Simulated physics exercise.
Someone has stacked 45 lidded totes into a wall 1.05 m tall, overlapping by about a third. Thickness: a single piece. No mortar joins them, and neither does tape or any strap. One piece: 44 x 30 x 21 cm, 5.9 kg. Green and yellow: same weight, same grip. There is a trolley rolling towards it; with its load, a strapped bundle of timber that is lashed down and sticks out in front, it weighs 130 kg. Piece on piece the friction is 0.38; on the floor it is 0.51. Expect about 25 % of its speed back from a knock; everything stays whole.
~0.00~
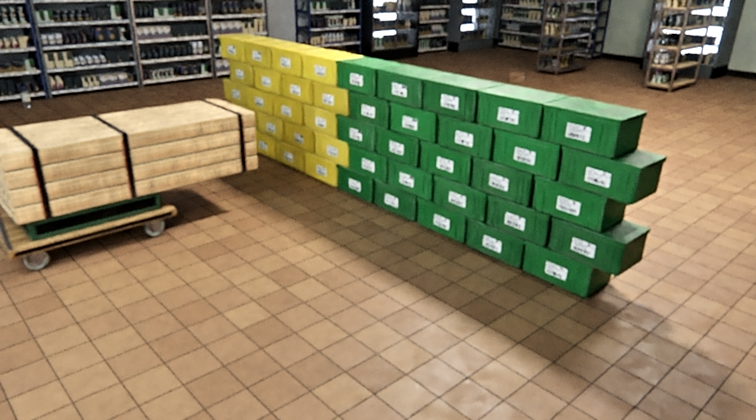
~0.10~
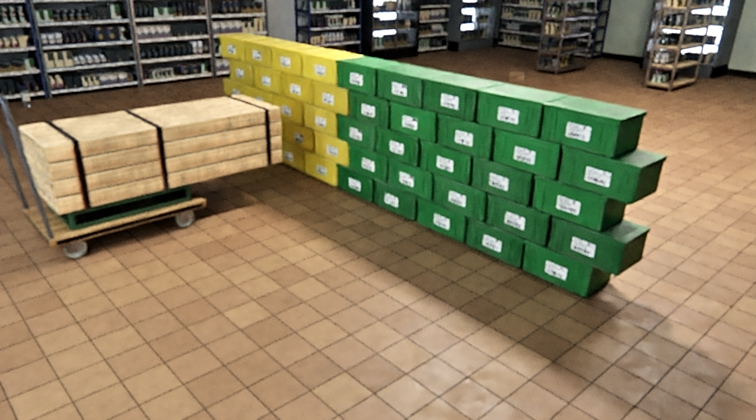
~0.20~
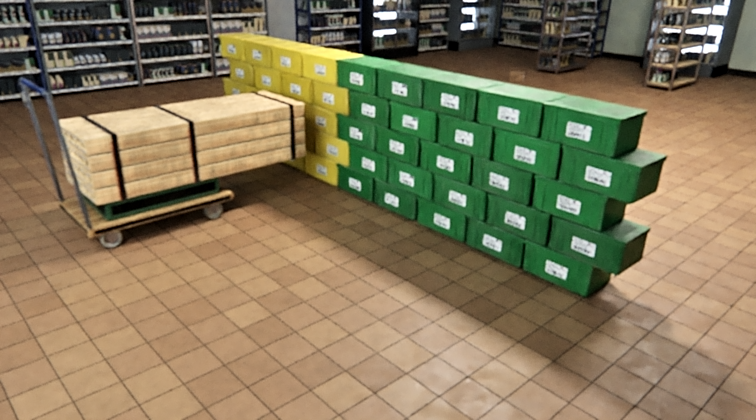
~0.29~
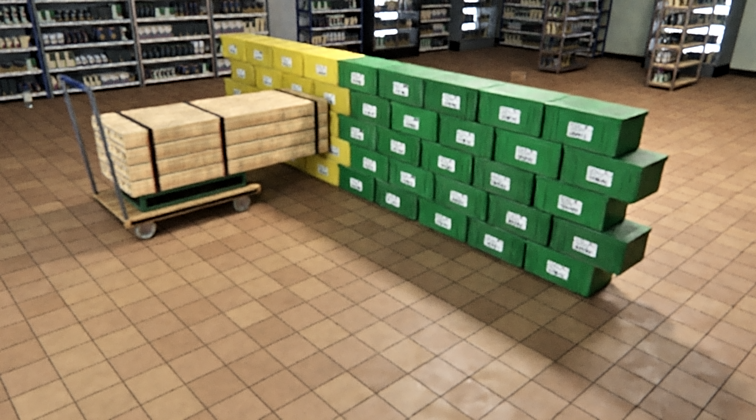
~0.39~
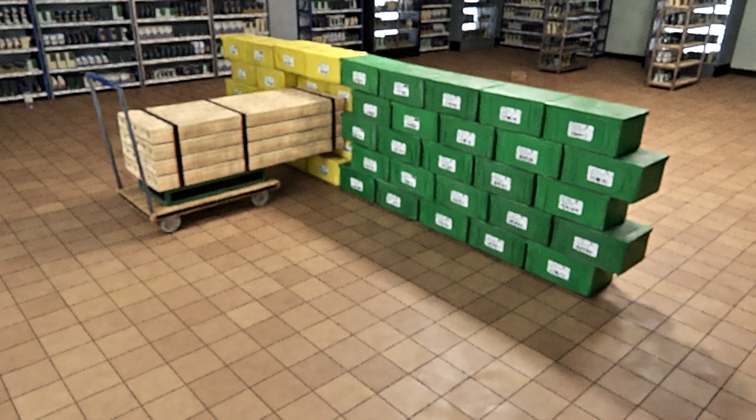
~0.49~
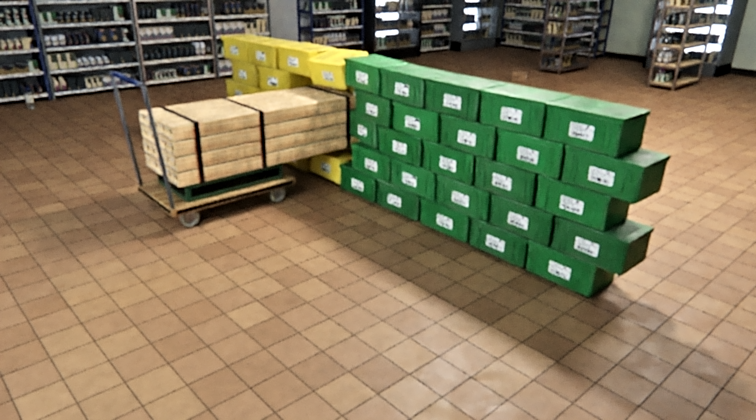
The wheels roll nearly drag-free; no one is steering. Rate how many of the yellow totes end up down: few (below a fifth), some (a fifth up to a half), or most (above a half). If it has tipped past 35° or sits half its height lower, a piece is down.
Some.
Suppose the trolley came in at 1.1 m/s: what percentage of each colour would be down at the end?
Share down, in per cent: Yellow 50, green 20.
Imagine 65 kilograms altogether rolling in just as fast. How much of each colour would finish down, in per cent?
Share down - yellow: 50; green: 20 (per cent).
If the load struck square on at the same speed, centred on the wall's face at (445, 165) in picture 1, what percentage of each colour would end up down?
The yellow ones would be 0 per cent down and the green ones 50 per cent.
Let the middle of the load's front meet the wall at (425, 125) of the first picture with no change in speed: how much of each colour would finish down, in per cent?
You'd end up with yellow at 0 and green at 20 percent down.
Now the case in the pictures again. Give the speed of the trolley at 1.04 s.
I'd put it at roughly 0.7 m/s.
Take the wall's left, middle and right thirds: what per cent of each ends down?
The left third ends at 20 per cent, the middle at 50 per cent and the right at 0 per cent.
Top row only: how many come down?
2.
After 0.68 s, load 50 cm past the wall's line, still rolling; 4 of the 20 yellow totes down (4 of 45 in all colours); top yellow tote leaning 30°.
After 1.04 s, load 82 cm past the wall's line, still rolling; 6 of the 20 yellow totes down (6 of 45 in all colours); top yellow tote 10 cm lower.
After 1.62 s, load 1.09 m past the wall's line, still rolling; 6 of the 20 yellow totes down (10 of 45 in all colours); top yellow tote 10 cm lower.
At rest (2.9 s), load 1.14 m past the wall's line, stopped; 6 of the 20 yellow totes down (10 of 45 in all colours); top yellow tote 10 cm lower; top green tote unmoved. That is 30 per cent. As the last picture would show them, middles, top yellow tote near (403, 67), top green tote near (465, 97).
